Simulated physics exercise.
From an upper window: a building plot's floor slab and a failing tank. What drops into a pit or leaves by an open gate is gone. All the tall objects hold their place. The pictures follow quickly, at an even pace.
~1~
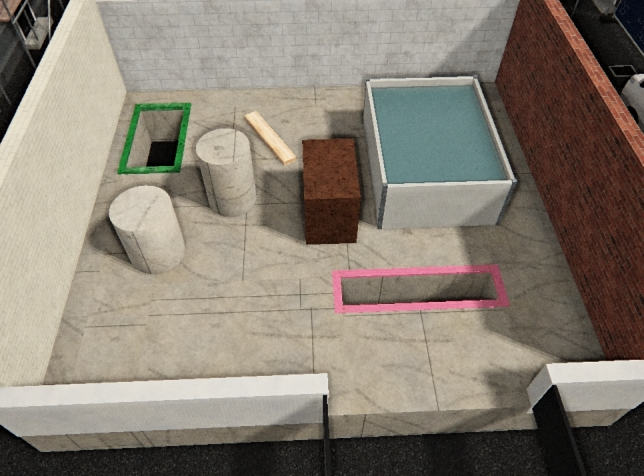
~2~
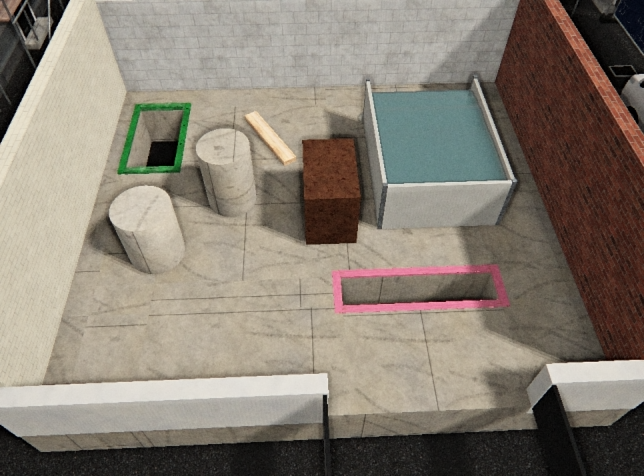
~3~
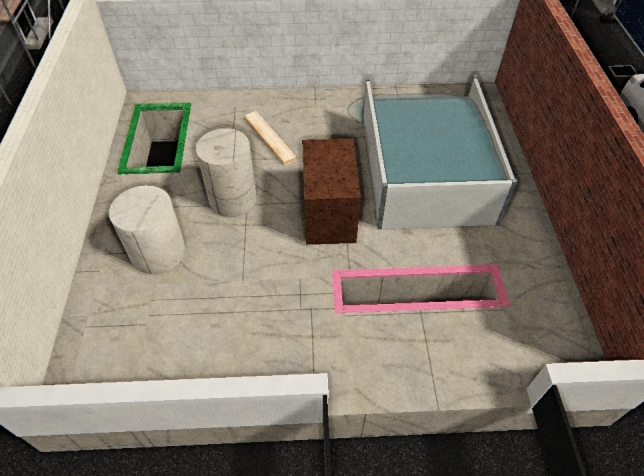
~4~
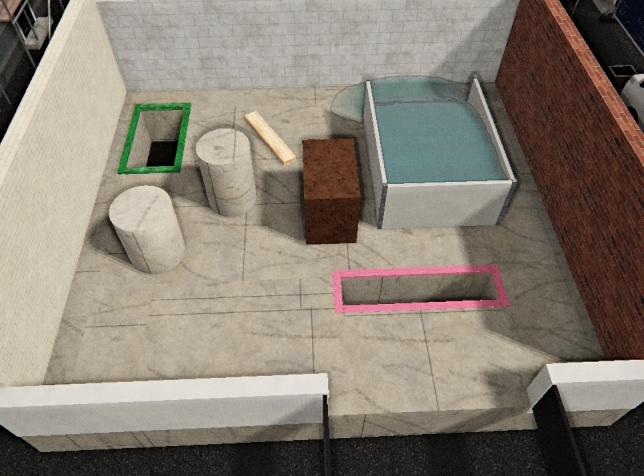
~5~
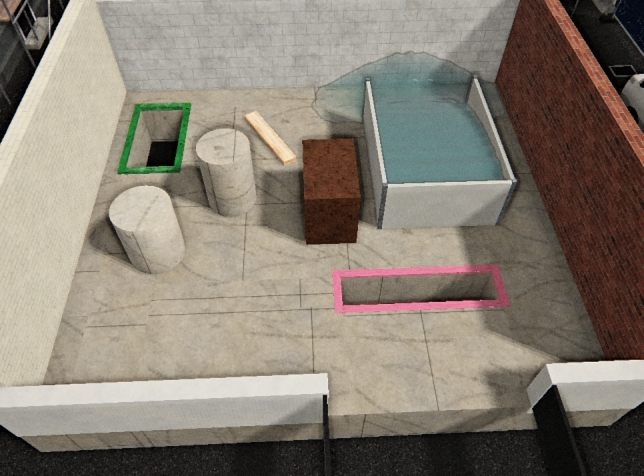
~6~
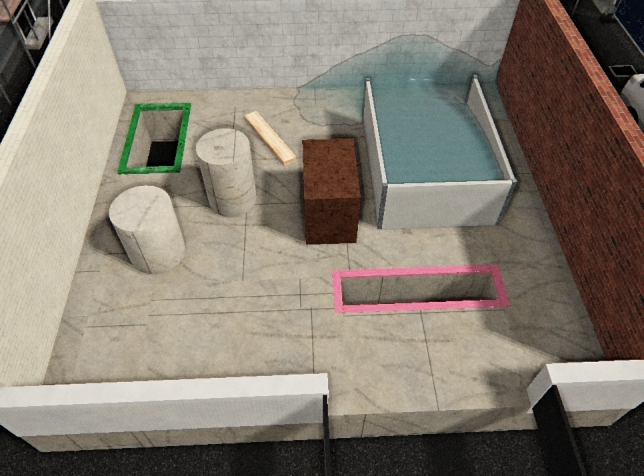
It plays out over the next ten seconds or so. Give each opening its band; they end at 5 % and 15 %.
One by one: The gate takes from 5 to 15 %; the pink pit takes from 5 to 15 %; the green pit takes more than 15 %.
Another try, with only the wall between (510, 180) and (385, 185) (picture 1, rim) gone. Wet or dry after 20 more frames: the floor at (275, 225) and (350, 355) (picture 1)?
In turn: Clear, flooded.
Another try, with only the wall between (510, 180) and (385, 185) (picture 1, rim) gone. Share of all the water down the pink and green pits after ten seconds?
Parts in a hundred: Pink 80, green 0.
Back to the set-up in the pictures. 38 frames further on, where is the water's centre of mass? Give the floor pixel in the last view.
I would point to (368, 182).
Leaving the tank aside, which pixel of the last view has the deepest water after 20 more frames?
Roughly at (609, 384).
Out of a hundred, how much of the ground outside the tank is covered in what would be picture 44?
Roughly 85 per cent.
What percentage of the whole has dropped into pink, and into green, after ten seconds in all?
Near 6 and 22 in a hundred.
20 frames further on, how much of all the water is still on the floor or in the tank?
Near 90 in a hundred.
A moment on, water covers 20 % of the floor; the gate 0 %, the pink pit 0 %, the green pit 0 %.
Next, water covers 35 % of the floor; the gate 0 %, the pink pit 0 %, the green pit 2 %.
Then, water covers 55 % of the floor; the gate 0 %, the pink pit 0 %, the green pit 10 %.
Later, water covers 85 % of the floor; the gate 4 %, the pink pit 3 %, the green pit 18 %.
In the end, water covers 95 % of the floor; the gate 8 %, the pink pit 7 %, the green pit 22 %.
